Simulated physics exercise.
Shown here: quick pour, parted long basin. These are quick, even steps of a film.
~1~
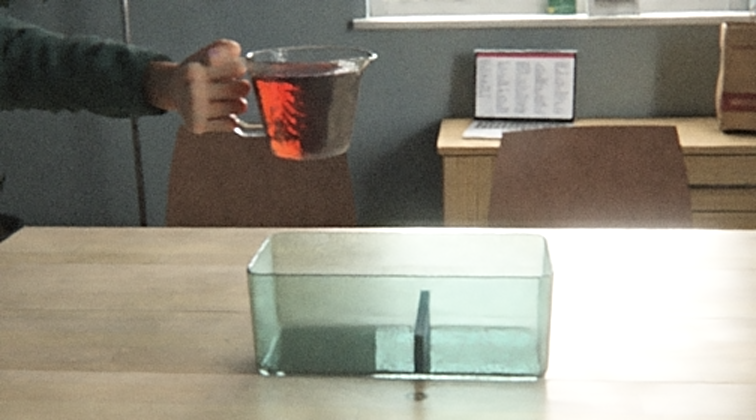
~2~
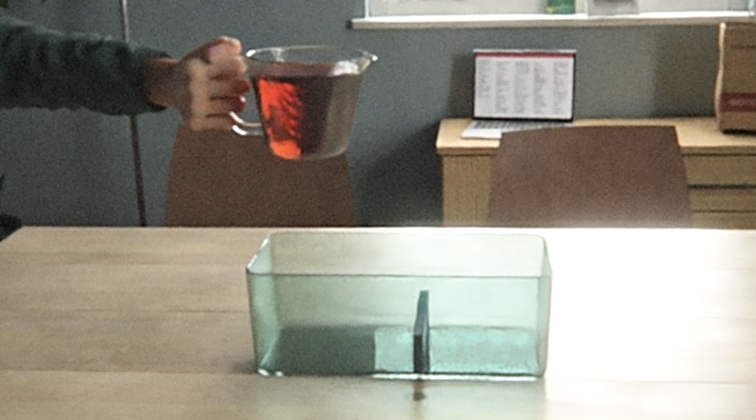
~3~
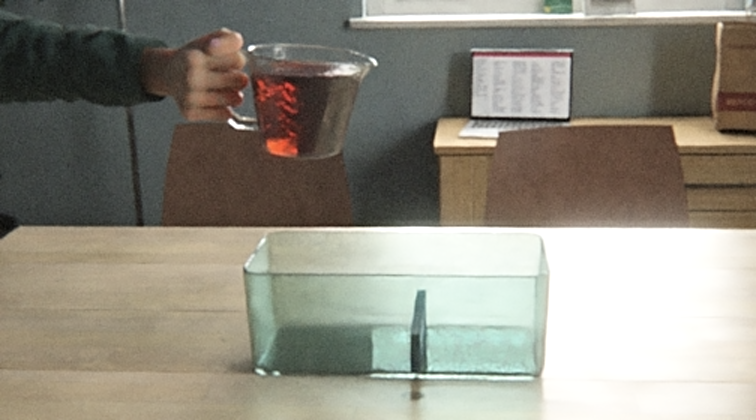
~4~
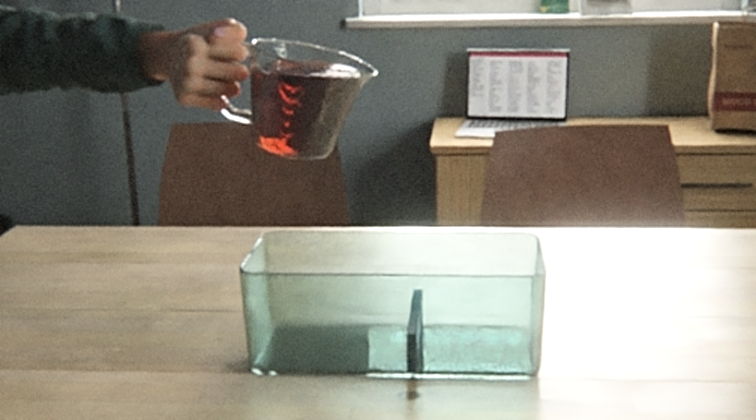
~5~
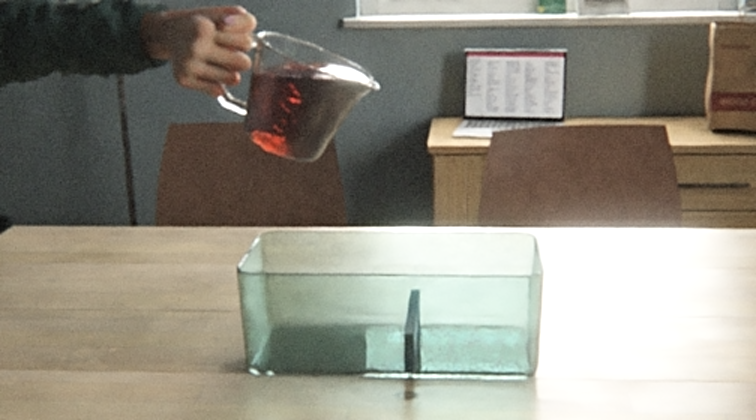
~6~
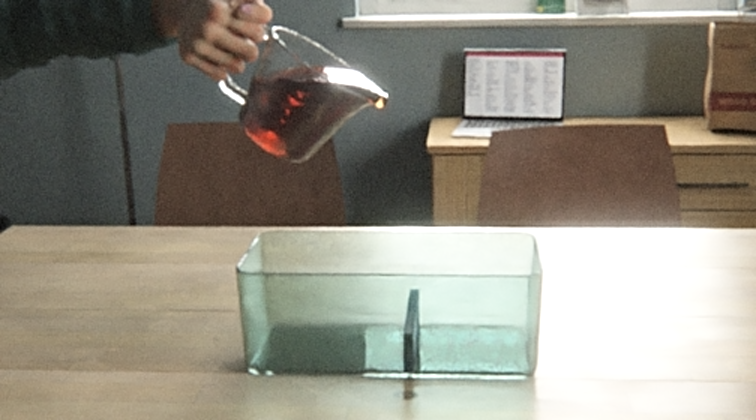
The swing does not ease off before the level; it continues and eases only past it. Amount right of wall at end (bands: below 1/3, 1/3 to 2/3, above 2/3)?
The share right of the wall will be moderate, one third to two thirds.
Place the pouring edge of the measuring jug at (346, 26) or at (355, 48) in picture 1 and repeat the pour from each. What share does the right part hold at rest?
About 30 per cent, then about 35 per cent.
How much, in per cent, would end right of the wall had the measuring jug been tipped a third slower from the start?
It comes to around 70 per cent.
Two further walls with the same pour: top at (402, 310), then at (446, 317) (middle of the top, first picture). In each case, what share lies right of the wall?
Well, it's close to 75 per cent for the first one, then 30 per cent for the other.
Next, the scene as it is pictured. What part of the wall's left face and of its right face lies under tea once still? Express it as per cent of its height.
Left part: 30 per cent, right part: 40 per cent.
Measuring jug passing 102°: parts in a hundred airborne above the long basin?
I'd put it near 35 per cent.
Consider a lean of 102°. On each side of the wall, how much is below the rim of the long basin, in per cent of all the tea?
The left part holds close to 0 per cent, the right part close to 35.
A moment on, the measuring jug is tipped right over and 31 per cent is still to pour, 1 is left of the wall and 33 right of it.
Next, the measuring jug is tipped right over and 1 per cent is still to pour, 38 is left of the wall and 54 right of it.
Then the measuring jug is tipped right over and 0 per cent is still to pour, 43 is left of the wall and 54 right of it.
Later the measuring jug is tipped right over and 0 per cent is still to pour, 44 is left of the wall and 54 right of it.
In the end 44 per cent lies left of the wall, 54 right of it and 2 outside.
